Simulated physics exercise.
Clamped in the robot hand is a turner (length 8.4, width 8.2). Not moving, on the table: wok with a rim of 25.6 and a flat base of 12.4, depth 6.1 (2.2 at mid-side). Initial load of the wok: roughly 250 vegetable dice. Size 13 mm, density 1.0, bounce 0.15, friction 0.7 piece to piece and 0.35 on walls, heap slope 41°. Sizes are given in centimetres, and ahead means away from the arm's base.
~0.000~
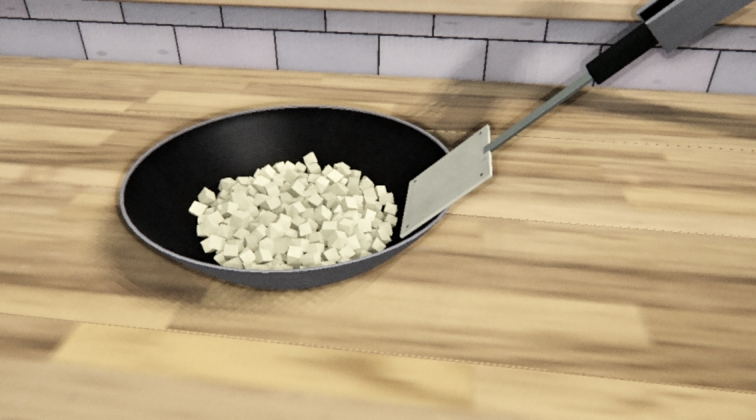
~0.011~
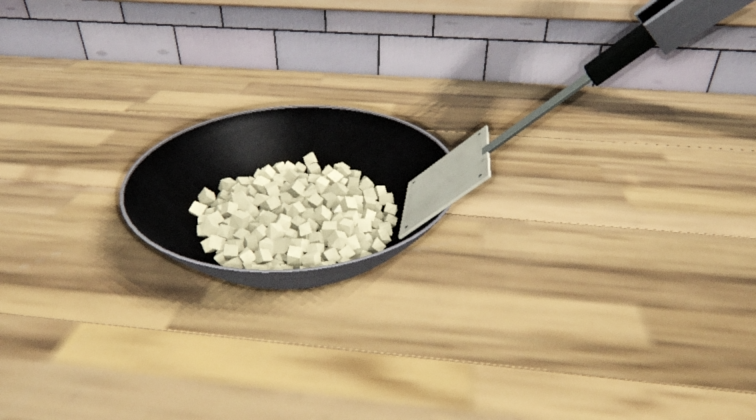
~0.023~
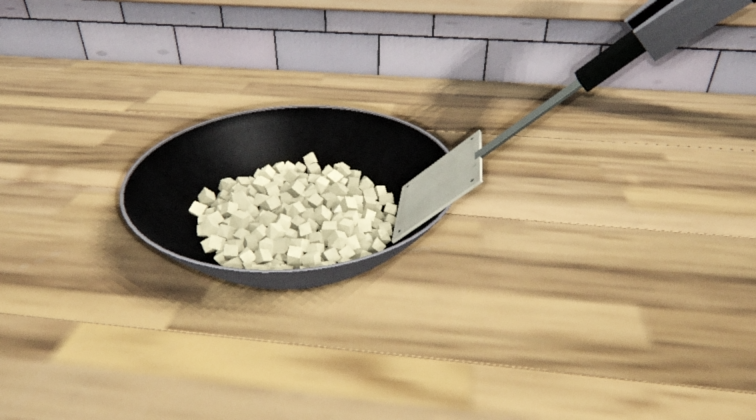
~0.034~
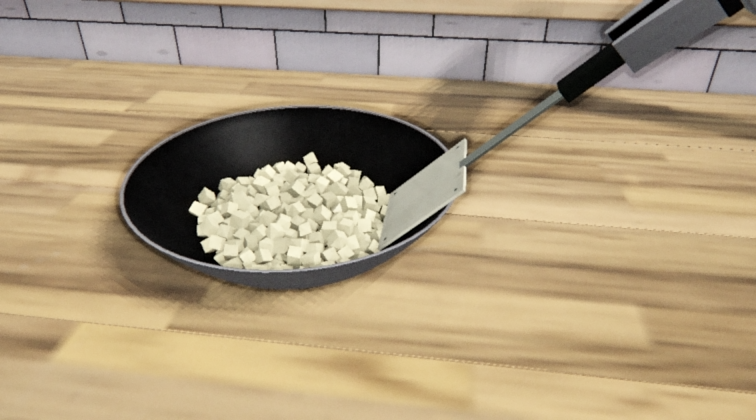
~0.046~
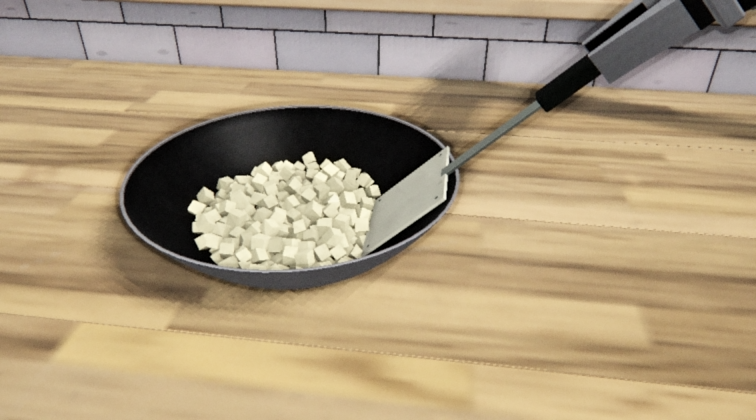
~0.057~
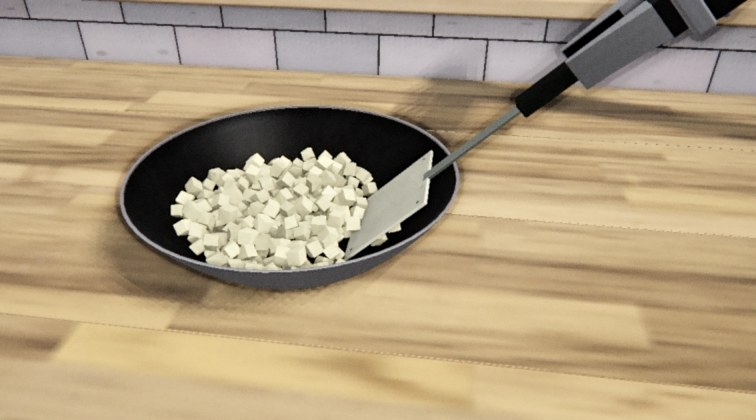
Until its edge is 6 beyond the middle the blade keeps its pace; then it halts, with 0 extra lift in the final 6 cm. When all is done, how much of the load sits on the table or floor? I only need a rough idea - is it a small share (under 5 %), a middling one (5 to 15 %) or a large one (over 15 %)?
A large one, over 15 %.
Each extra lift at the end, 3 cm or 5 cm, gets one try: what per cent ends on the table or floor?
Close to 35 and 35 percent respectively.
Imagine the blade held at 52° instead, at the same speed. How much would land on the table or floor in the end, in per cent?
That would leave close to 30 per cent on the table or floor.
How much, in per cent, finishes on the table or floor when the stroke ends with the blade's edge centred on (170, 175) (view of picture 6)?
Close to 70 per cent finishes on the table or floor.
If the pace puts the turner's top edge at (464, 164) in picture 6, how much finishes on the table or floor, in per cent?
My guess is around 5 percent.
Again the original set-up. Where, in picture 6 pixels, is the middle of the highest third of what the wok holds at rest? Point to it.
Somewhere near (190, 171) in the last picture.
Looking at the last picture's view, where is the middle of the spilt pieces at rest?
(78, 210) or thereabouts.
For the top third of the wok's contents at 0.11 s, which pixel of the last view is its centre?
I'd put it close to (191, 175).
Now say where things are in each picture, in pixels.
Turner top edge at (490, 148), sloping 44°; upper third of the load around (289, 204), from x 200 to 390, top at y 160; 246 in the wok, in the first picture.
Turner top edge at (488, 149), sloping 44°; upper third of the load around (289, 204), from x 200 to 390, top at y 160, in the second picture.
Turner top edge at (481, 154), sloping 44°; upper third of the load around (289, 204), from x 200 to 390, top at y 160, in the third picture.
Turner top edge at (465, 163), sloping 44°; upper third of the load around (289, 204), from x 200 to 390, top at y 160, in the fourth picture.
Turner top edge at (447, 171), sloping 44°; upper third of the load around (289, 203), from x 195 to 385, top at y 160, in the fifth picture.
Turner top edge at (429, 175), sloping 44°; upper third of the load around (271, 201), from x 175 to 395, top at y 155; 246 in the wok, in the sixth picture.
After 0.09 s, sloping 44°, highest piece 7 above the table; 246 in the wok.
After 0.11 s, sloping 44°, highest piece 12 above the table; 240 in the wok, 6 on the blade or in flight.
After 0.33 s, sloping 44°, highest piece 22 above the table; 188 in the wok, 53 on the table or floor, 5 on the blade or in flight.
After 1.38 s, sloping 44°, highest piece 7 above the table; 188 in the wok, 58 on the table or floor.
At rest, 188 in the wok, 58 on the table or floor. That is 24 % on the table or floor.
